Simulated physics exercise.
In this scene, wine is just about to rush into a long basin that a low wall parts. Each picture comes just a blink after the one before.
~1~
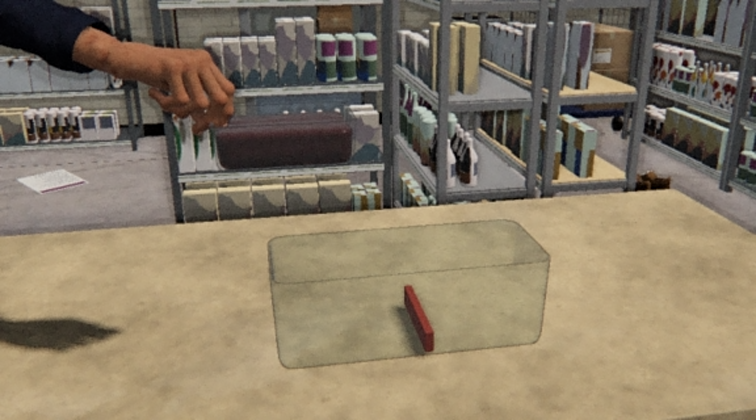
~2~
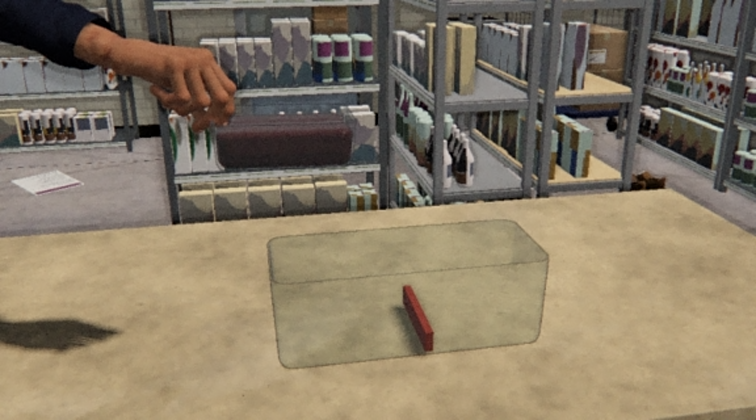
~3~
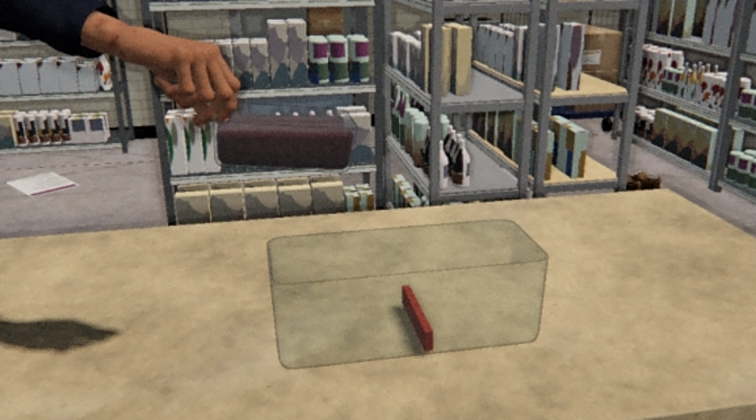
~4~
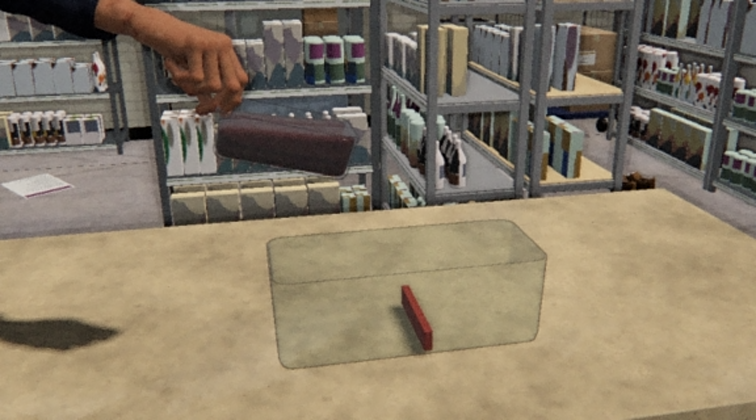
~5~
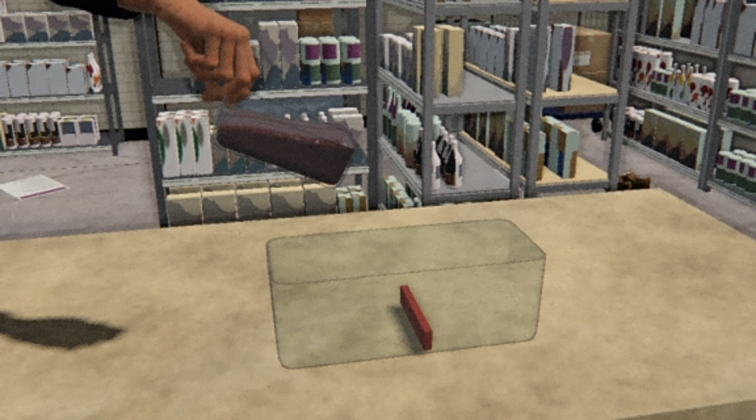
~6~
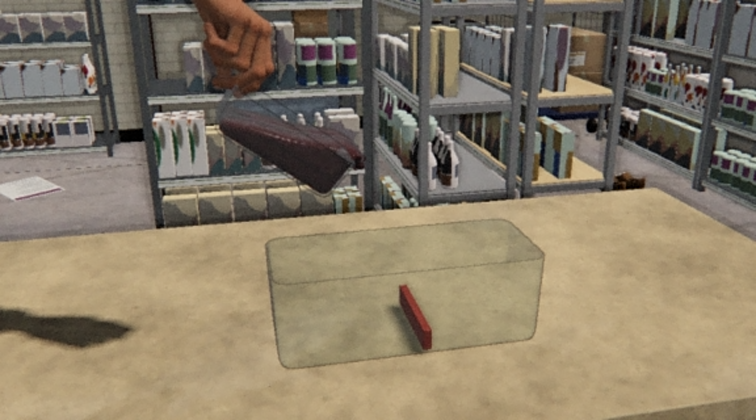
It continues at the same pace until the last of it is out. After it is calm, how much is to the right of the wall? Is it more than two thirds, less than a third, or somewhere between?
Lowest of three bands.
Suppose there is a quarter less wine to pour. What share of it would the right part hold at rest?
I'd put it at around 20 %.
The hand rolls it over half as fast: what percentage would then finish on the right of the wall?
It comes to about 40 per cent.
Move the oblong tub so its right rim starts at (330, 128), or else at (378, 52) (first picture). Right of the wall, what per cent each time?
First try: About 30 %; second try: About 55 %.
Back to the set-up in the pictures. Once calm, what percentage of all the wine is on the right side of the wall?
That is roughly 25 percent of it.
A moment on, the oblong tub is tipped right over and 5 per cent is still to pour, 54 is left of the wall and 6 right of it.
Next, the oblong tub is tipped right over and 0 per cent is still to pour, 63 is left of the wall and 18 right of it.
Then the oblong tub is tipped right over and 0 per cent is still to pour, 64 is left of the wall and 23 right of it.
Later the oblong tub is tipped right over and 0 per cent is still to pour, 64 is left of the wall and 24 right of it.
In the end 64 per cent lies left of the wall, 24 right of it and 12 outside.
